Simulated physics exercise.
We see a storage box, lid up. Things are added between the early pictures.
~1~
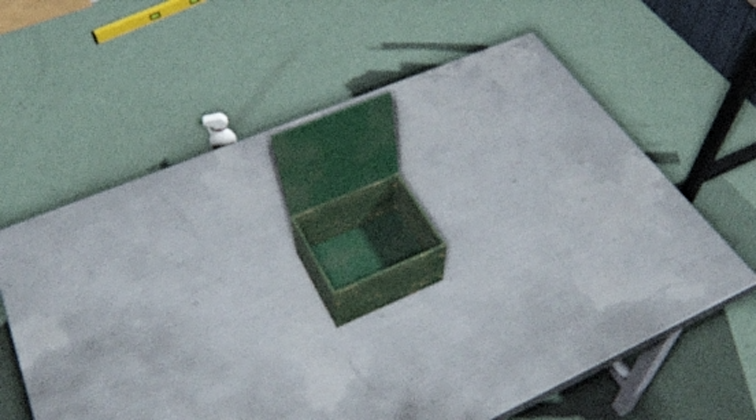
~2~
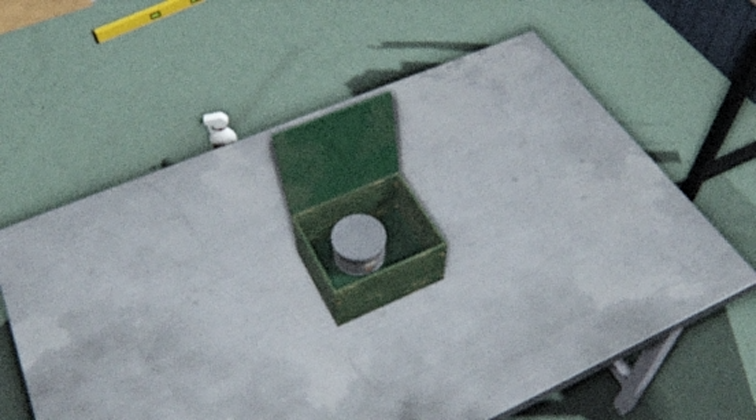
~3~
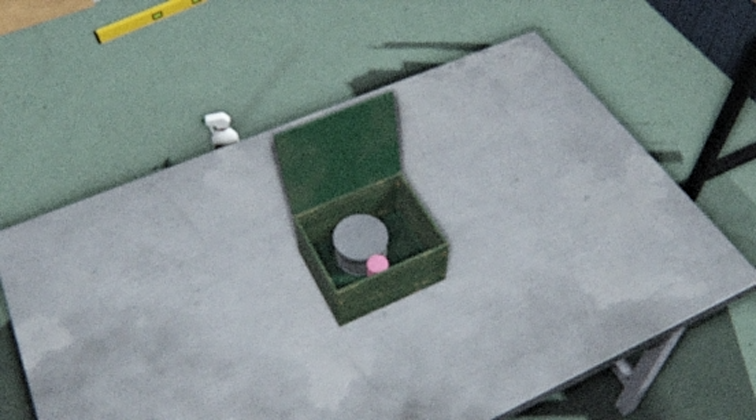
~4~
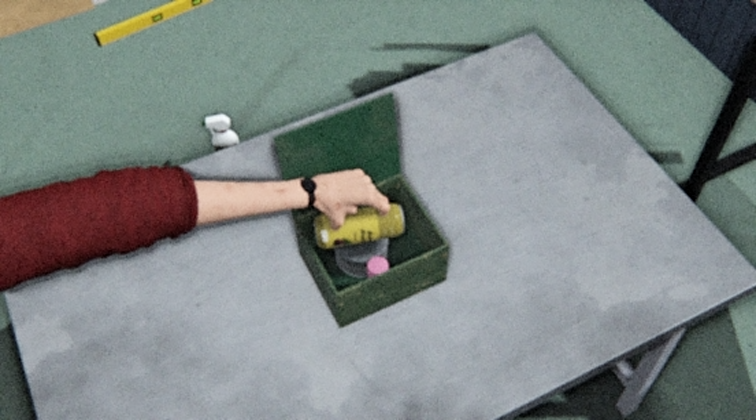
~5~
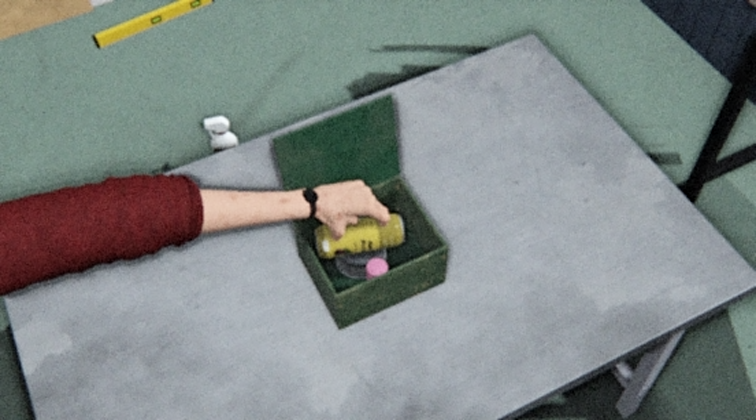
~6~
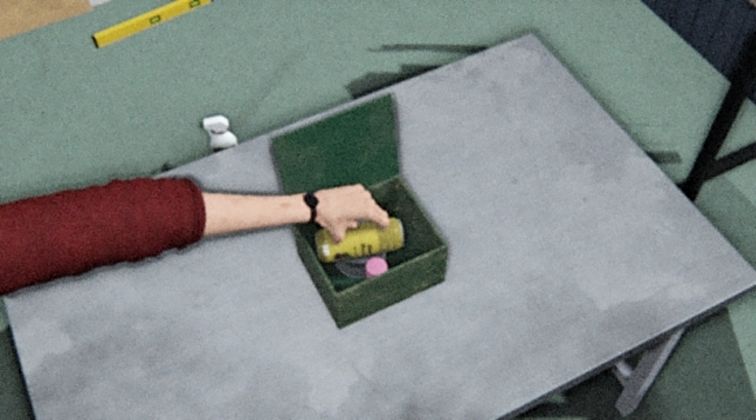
To begin with, an open green box sits empty on a grey table; then a round grey object appears inside, followed by a small pink one. An arm in a red sleeve then holds a yellow can over them and lowers it slightly into the box, the hand still gripping it.
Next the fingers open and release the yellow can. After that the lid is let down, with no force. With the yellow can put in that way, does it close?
In the end the lid will not close.
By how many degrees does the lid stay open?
About 6°.
Then, 1.10 s after the last picture, lid starting down.
Then, 1.60 s after the last picture, lid 58° above the rim.
Then, 1.90 s after the last picture, lid 33° above the rim.
Then, 2.10 s after the last picture, lid 14° above the rim.
At rest, lid 6° above the rim; all 3 in place. Seen from the same camera at the end, yellow can near (358, 237).
